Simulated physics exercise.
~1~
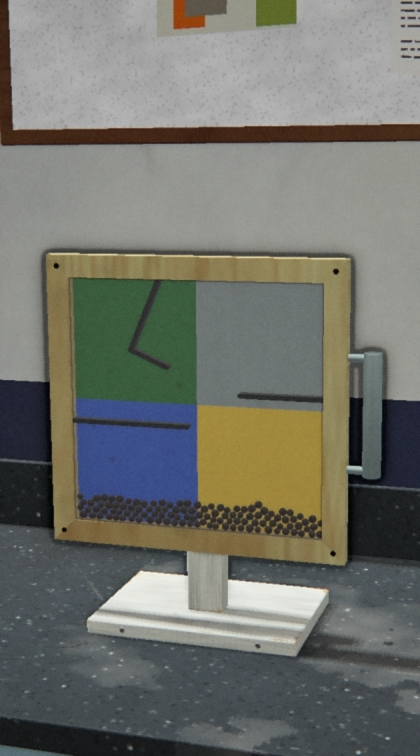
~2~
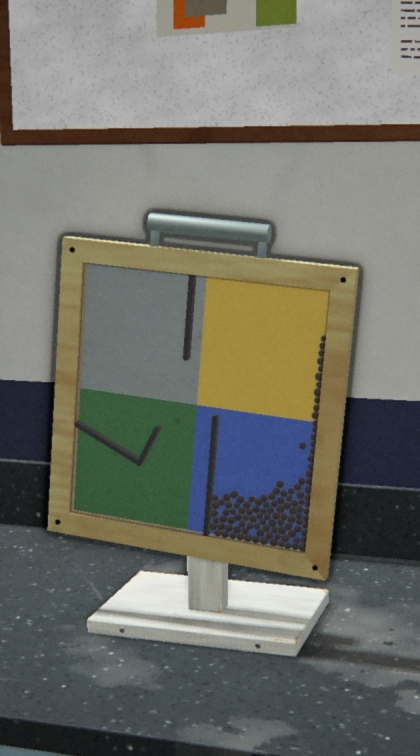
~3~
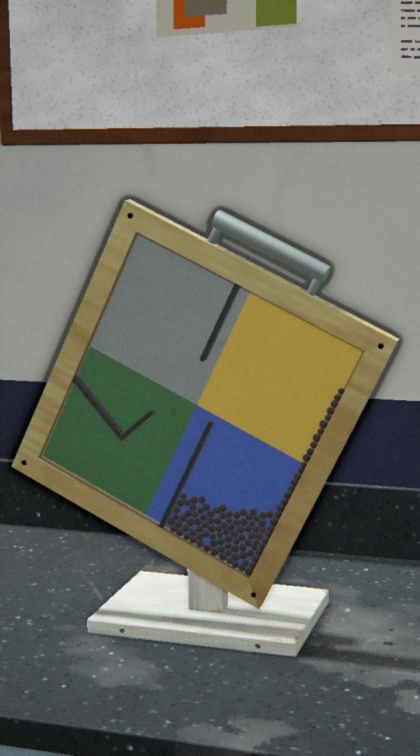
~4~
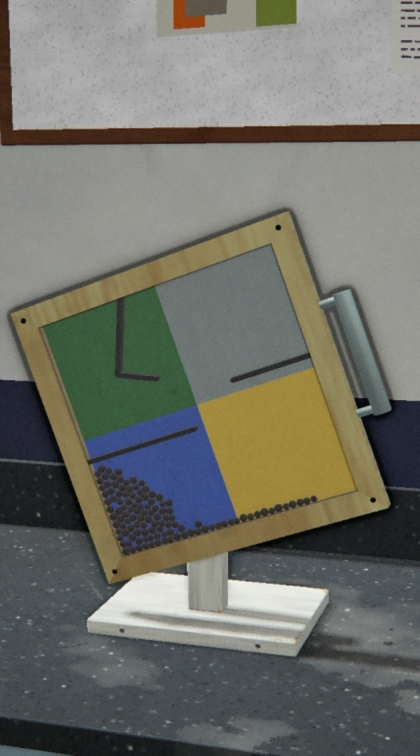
A square wooden case with a clear front stands on a white base on a dark speckled counter, seen from the front, with a pinboard on the wall behind. Its quarters are green at upper left, grey at upper right, blue at lower left and yellow at lower right, and small dark pellets line the bottom. The case turns anticlockwise about a quarter turn, bringing its handle to the top, and the pellets heap in the blue quarter. It then swings back clockwise and ends tilted, most pellets piled in blue, with a thin trail along yellow.
